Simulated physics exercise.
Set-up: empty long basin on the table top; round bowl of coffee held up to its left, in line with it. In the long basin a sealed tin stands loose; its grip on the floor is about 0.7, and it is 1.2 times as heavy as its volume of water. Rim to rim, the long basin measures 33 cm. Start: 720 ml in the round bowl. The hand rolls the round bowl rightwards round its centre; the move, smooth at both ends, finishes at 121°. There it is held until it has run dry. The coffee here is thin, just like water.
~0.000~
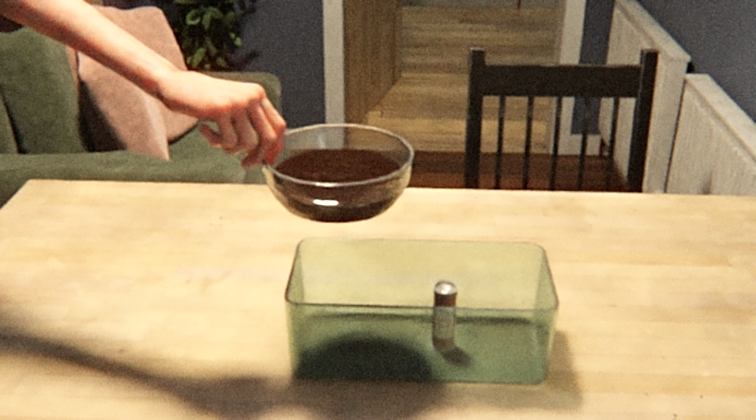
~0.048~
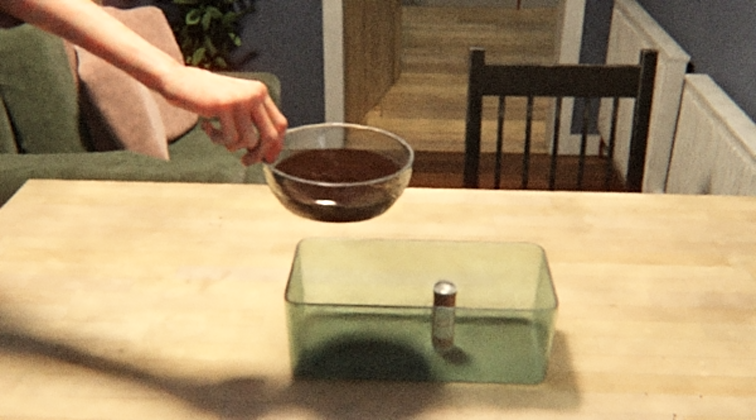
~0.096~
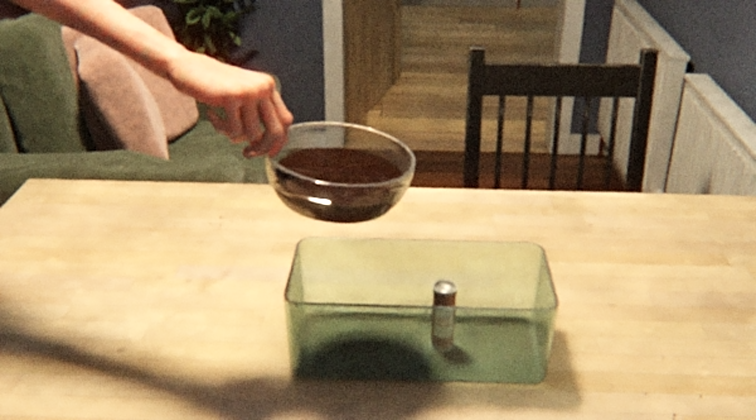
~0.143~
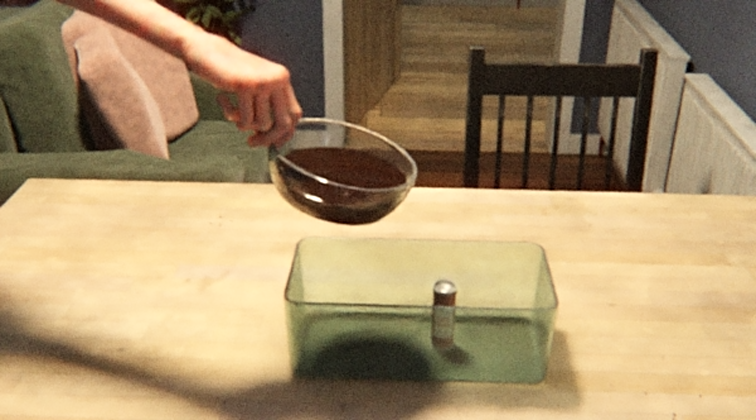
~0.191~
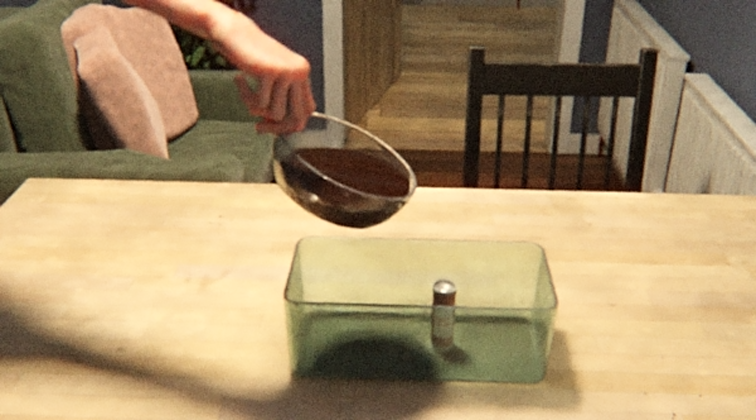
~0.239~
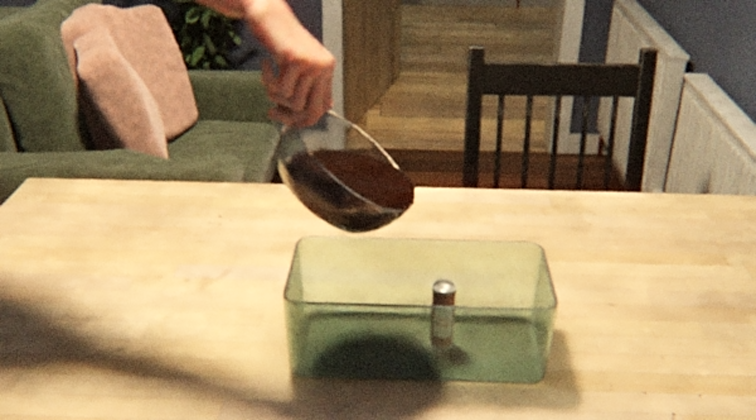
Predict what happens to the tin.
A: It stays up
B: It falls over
The answer is B.
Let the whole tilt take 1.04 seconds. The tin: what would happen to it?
Outcome - the tin remains standing.
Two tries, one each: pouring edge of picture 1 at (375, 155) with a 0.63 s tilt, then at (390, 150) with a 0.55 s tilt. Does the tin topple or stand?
First it stays on its base; then it tips over.
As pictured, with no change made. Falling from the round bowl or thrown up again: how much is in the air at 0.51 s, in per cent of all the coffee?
Roughly 14 %.
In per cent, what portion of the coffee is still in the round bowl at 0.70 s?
Around 0 in a hundred.
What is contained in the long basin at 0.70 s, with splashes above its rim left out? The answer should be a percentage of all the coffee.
Reading: Approx. 98 %.
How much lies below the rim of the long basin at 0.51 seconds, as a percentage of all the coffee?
Roughly 84 percent.
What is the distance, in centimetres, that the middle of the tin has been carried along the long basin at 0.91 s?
About 8 cm.
By 0.51 s the tilt is 110° and 3 per cent is still to pour; the tin stands where it began.
By 0.70 s the tilt is 121° and 0 per cent is still to pour; the tin leans 24°.
By 0.91 s the tilt is 121° and 0 per cent is still to pour; the tin lies on its side.
By 1.13 s the tilt is 121° and 0 per cent is still to pour; the tin lies on its side.
At rest the tin lies on its side.
